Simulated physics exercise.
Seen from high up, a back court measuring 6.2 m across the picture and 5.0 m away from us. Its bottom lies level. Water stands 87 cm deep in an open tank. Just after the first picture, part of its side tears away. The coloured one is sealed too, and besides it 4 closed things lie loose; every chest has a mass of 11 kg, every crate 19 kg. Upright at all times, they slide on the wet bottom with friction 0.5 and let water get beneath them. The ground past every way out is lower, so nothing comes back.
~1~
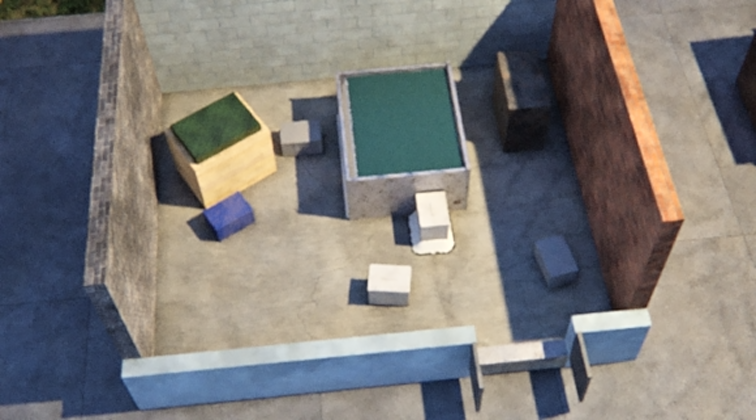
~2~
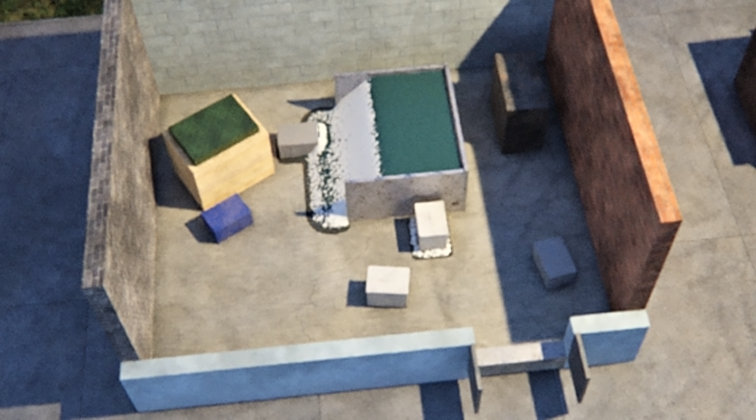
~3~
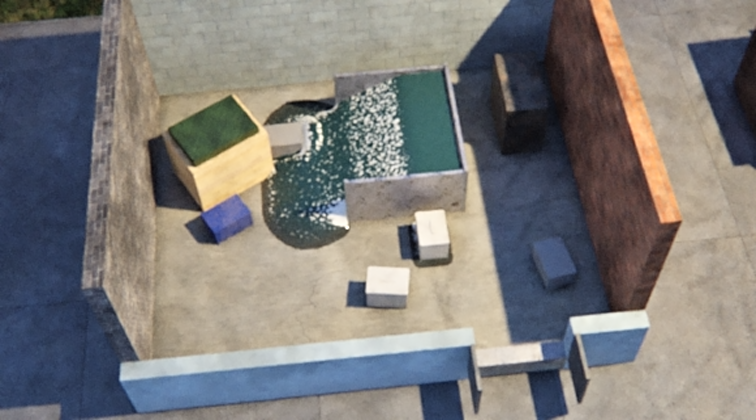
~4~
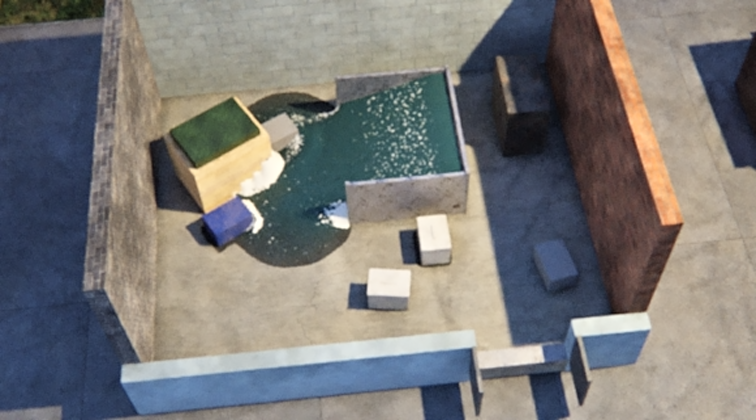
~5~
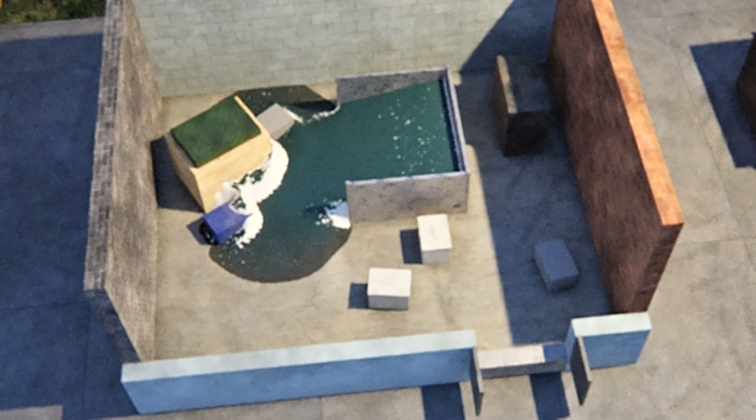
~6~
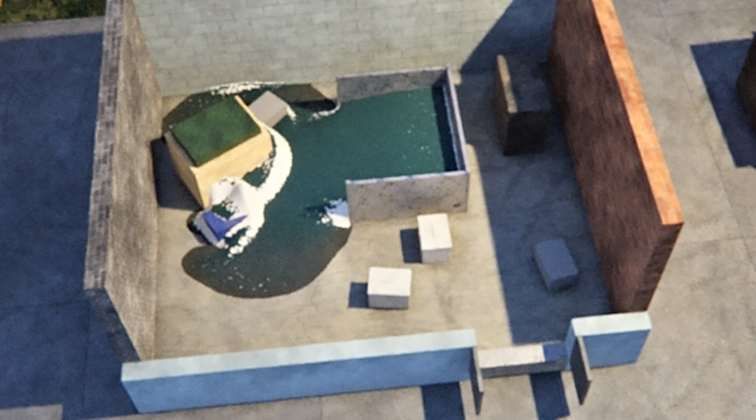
Dark green water fills an open, grey-walled tank at the back of a walled concrete court, seen from high above by a still camera. A cream block with a green top and a blue crate stand left, a small grey block between them and the tank, pale crates in front, a brick wall right. The tank's left side gives way and water spreads leftward, nudging the grey block and foaming around the cream block and blue crate.
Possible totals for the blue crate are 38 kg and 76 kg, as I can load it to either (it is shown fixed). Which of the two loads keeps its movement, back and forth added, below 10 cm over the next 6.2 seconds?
I'd say no option offered keeps it put.
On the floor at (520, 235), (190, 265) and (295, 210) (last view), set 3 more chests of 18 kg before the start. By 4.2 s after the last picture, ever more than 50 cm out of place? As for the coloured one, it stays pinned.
Going through them in turn, the answers are not too far, too far and too far.
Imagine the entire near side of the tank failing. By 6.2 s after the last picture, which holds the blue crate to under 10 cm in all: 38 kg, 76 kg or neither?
Then only the heavier mass suffices.
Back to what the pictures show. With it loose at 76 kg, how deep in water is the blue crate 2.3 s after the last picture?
Depth: Approx. 29 cm.
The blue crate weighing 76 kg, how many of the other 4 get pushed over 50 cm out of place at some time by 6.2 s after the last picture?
My count gives 4.
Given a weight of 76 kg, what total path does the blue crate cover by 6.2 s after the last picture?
Close to 300 cm, all told.
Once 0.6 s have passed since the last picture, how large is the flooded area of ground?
Around 14 m2 of it.
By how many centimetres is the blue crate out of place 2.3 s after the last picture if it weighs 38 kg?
I'd put it at about 200 cm.
Then, 0.6 s after the last picture the blue crate would be 128 cm from its start with 38 kg and 93 cm from its start with 76 kg; 16 cm of water round it then.
Then, 2.3 s after the last picture the blue crate would be 209 cm from its start with 38 kg and 206 cm from its start with 76 kg; 29 cm of water round it then.
Then, 4.2 s after the last picture the blue crate would be 307 cm from its start with 38 kg and 209 cm from its start with 76 kg; 14 cm of water round it then.
Then, 6.2 s after the last picture the blue crate would be 312 cm from its start with 38 kg and 209 cm from its start with 76 kg; 8 cm of water round it then.
